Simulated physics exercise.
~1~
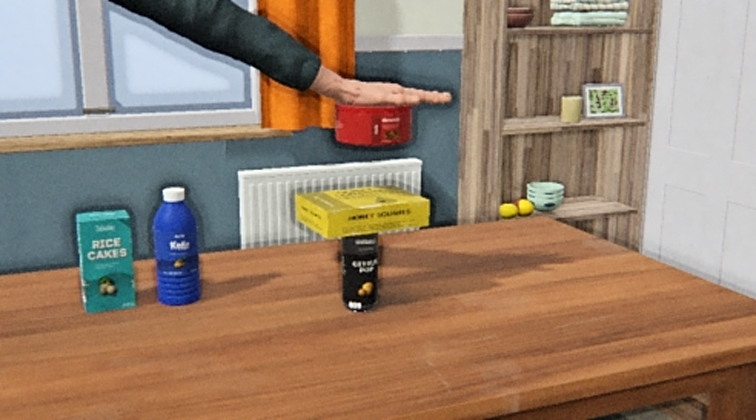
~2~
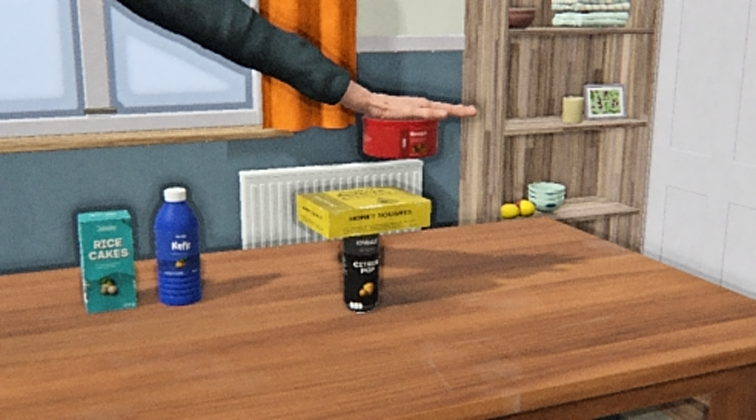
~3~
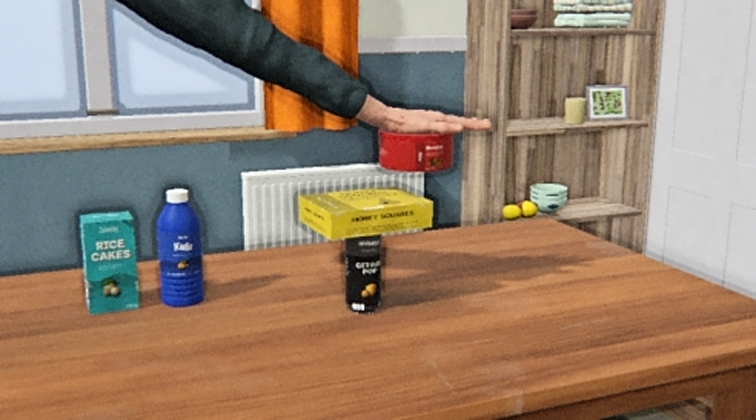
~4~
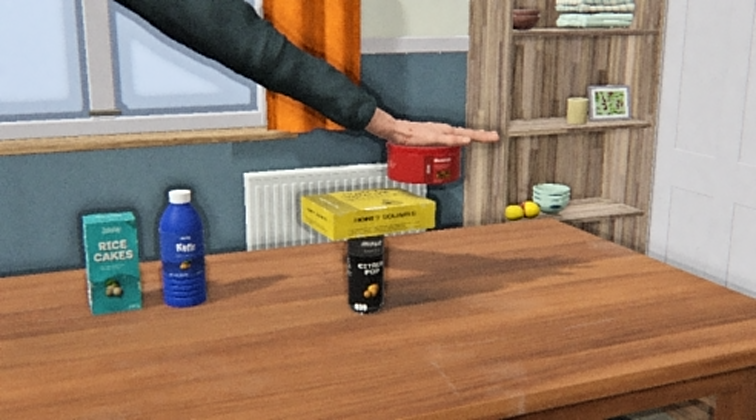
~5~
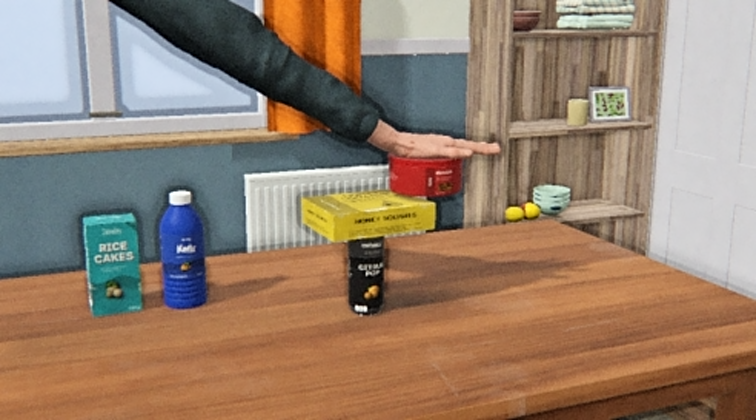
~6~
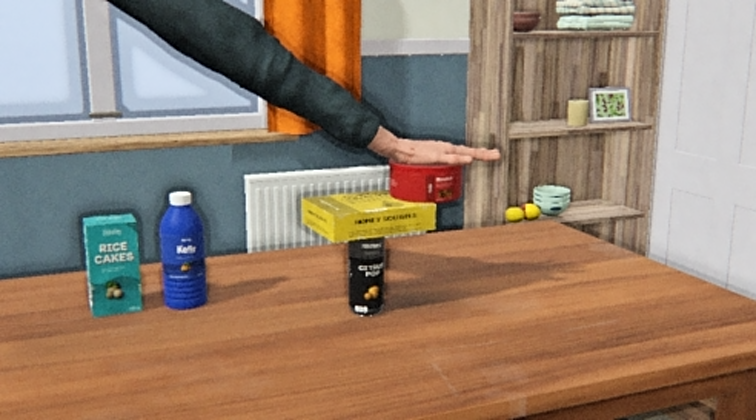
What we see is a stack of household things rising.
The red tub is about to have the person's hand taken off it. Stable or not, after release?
So the pile doesn't survive that.
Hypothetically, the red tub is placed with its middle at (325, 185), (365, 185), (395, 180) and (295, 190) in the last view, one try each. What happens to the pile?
Well, the first time it tips over, the second time it stays intact, the third time it tips over, and the fourth time it tips over.
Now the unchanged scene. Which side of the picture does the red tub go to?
It shifts to the viewer's right.
Then, 0.30 s on from there, red tub now fallen; yellow packet turned 41° from how it was put.
Then, 0.50 s on from there, yellow packet now fallen.
Then, 0.80 s on from there, things are still on the move.
In the end, fallen, red tub and yellow packet; the other 3 unmoved. At the end, from the last picture's camera, red tub near (522, 268). The pile loses its balance.
